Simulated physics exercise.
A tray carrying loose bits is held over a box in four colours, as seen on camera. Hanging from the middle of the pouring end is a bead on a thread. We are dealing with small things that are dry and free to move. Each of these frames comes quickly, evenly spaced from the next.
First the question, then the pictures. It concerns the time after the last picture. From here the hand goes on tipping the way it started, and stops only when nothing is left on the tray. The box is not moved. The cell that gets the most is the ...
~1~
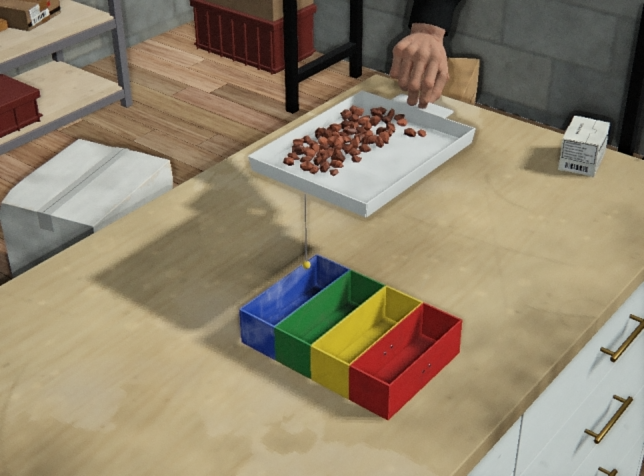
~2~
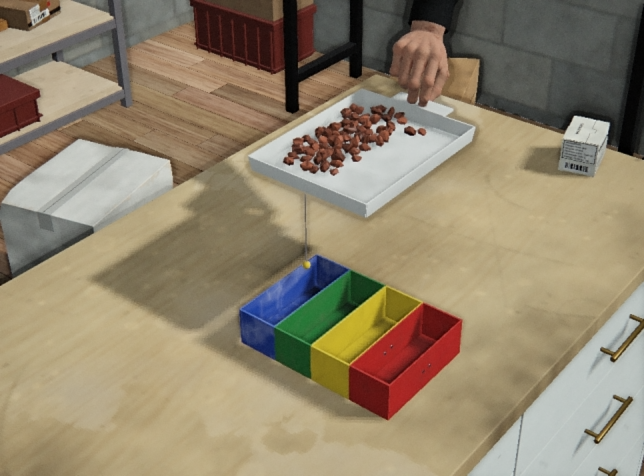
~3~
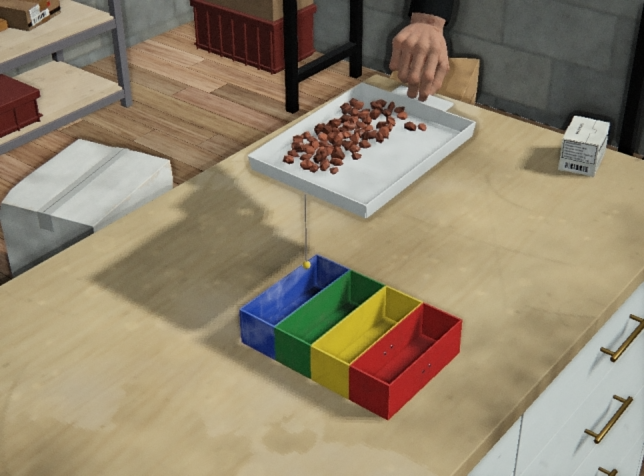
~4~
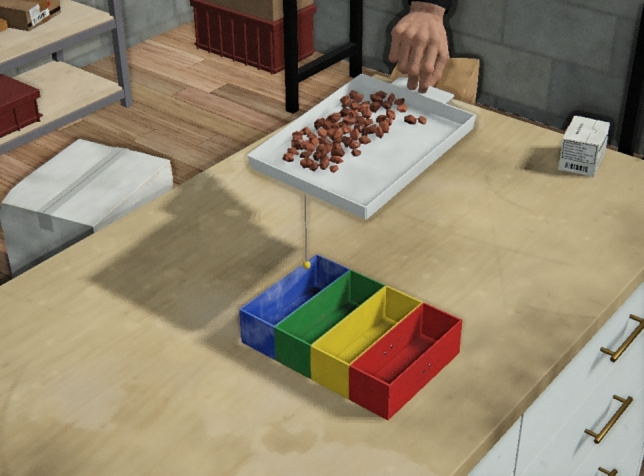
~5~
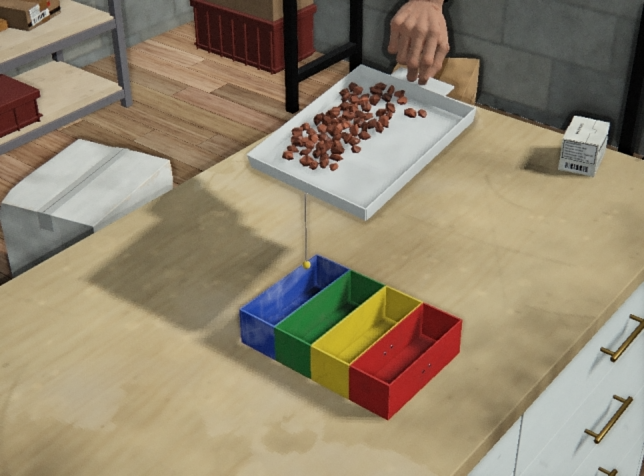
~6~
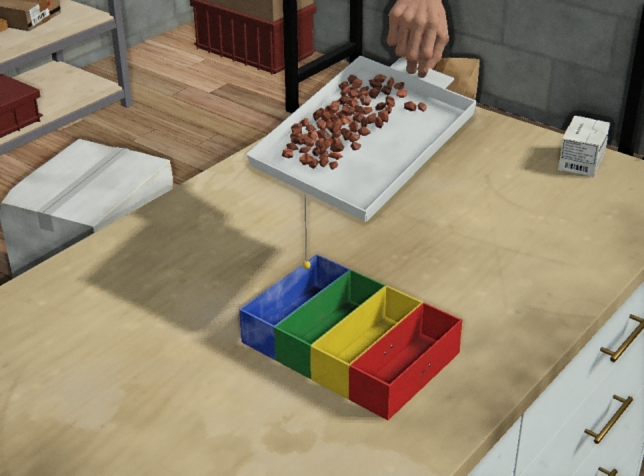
... Green one.
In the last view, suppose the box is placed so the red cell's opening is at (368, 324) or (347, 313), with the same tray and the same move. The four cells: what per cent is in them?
You'd get 90 per cent first and 90 per cent second.
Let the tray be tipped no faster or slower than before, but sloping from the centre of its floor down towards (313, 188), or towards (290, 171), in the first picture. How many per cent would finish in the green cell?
First heading 20 %, second heading 0 %.
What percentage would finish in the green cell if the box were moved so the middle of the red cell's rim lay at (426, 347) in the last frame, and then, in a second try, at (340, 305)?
The first try yields 40% and the second yields 10%.
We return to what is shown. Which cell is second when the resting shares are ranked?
The one in second place is the blue cell.
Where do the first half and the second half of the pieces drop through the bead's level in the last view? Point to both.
The early half goes through (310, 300), the late half through (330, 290).
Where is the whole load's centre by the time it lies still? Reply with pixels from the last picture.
Roughly at pixel (316, 337).
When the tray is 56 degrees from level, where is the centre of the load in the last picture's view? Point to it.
Centre estimate: (327, 177).
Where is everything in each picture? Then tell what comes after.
Corners of the pouring end at (251, 156) and (366, 202), level; middle of the load at (346, 140), bits of crushed brick; bead on its thread at (306, 265); blue cell at (258, 331); green cell at (293, 350); yellow cell at (330, 369); red cell at (369, 389), in the first picture.
Corners of the pouring end at (251, 156) and (366, 203), level; middle of the load at (346, 139), in the second picture.
Corners of the pouring end at (251, 155) and (366, 204), tipped barely, lowest at the right corner; middle of the load at (346, 135), in the third picture.
Corners of the pouring end at (251, 155) and (366, 205), tipped a little, lowest at the right corner; middle of the load at (346, 131), in the fourth picture.
Corners of the pouring end at (250, 154) and (365, 207), tipped a little, lowest at the right corner; middle of the load at (345, 126), in the fifth picture.
Corners of the pouring end at (250, 154) and (365, 209), tipped a little, lowest at the right corner; middle of the load at (345, 121); blue cell at (258, 331); green cell at (293, 350); yellow cell at (330, 369); red cell at (369, 389), in the sixth picture.
Soon after the last picture, tray tipped steeply; nearly all on the tray; a small part falling or outside the box.
A little later, tray tipped right over; about two thirds on the tray; a small part in the blue cell; a small part in the green cell; a stray few in the yellow cell; a stray few falling or outside the box.
Later still, tray tipped past a quarter turn; about half in the green cell; about a third in the blue cell; a small part in the yellow cell; a stray few falling or outside the box.
At rest, tray tipped past a quarter turn; about half in the green cell; about a third in the blue cell; a small part in the yellow cell; none in the red cell; a stray few outside the box.
